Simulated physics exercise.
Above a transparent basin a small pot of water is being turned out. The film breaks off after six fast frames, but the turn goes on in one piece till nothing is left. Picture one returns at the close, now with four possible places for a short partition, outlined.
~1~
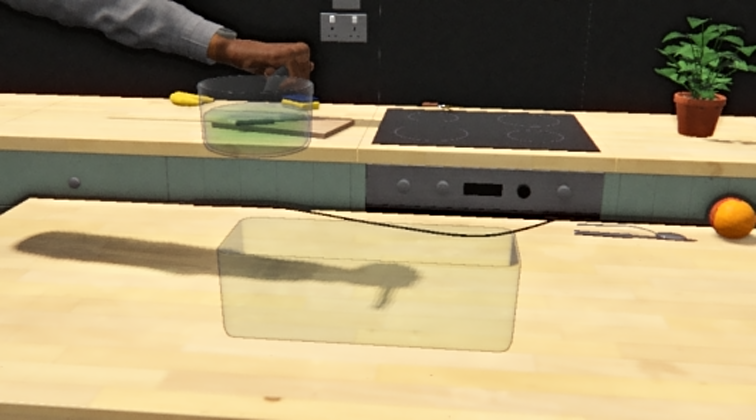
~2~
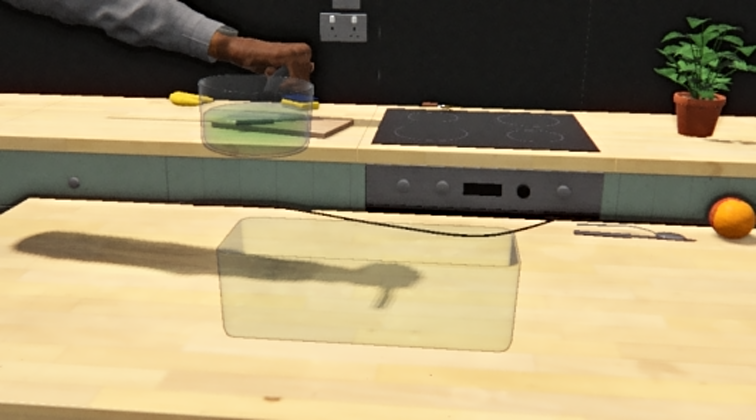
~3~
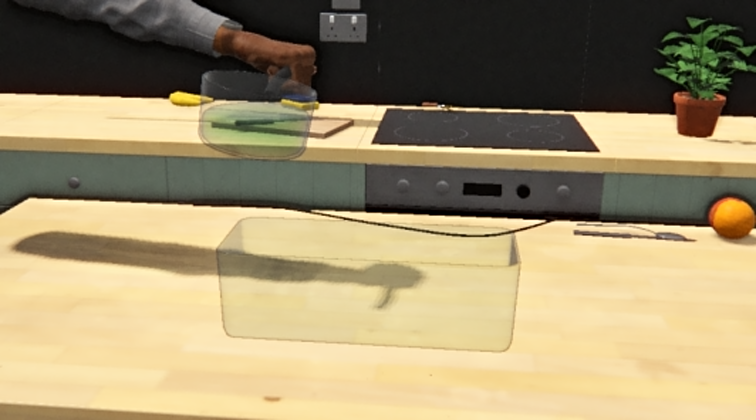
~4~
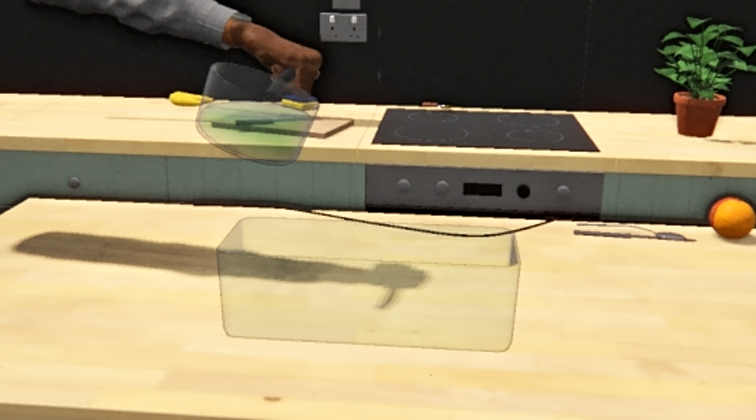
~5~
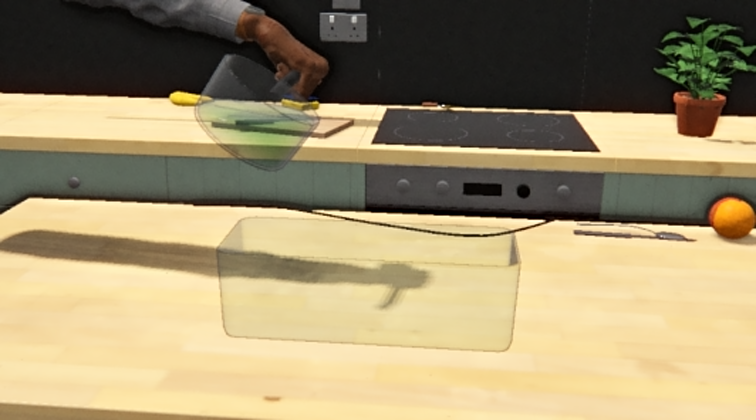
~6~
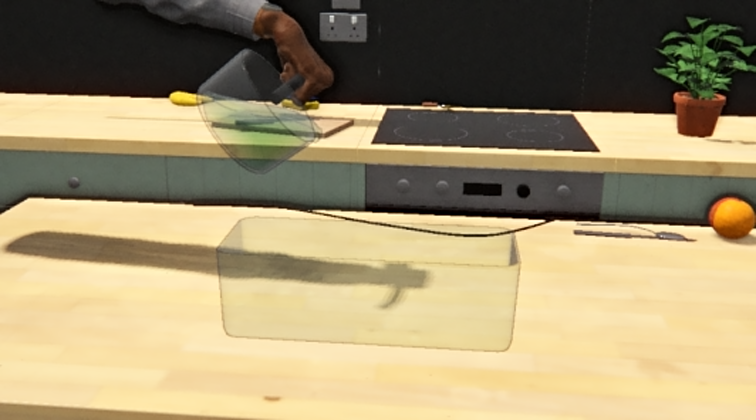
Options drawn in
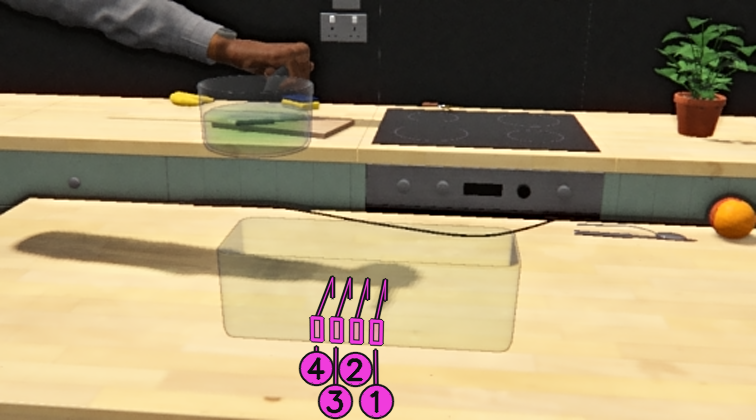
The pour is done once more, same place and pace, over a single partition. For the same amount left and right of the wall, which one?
I would pick slot 3.
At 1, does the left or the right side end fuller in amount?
The left one.
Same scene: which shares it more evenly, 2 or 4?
4 it is.
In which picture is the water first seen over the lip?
Picture 6.
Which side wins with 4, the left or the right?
The right one.
On the marked copy, 1 at (375, 350); 2 at (355, 349); 3 at (336, 348); 4 at (316, 347).
If 1 is chosen, about 74 % ends left of the wall and 19 % right of it; 6 % is lost outside.
If 2 is chosen, about 72 % ends left of the wall and 22 % right of it; 7 % is lost outside.
If 3 is chosen, about 48 % ends left of the wall and 49 % right of it; 3 % is lost outside.
If 4 is chosen, about 32 % ends left of the wall and 65 % right of it.
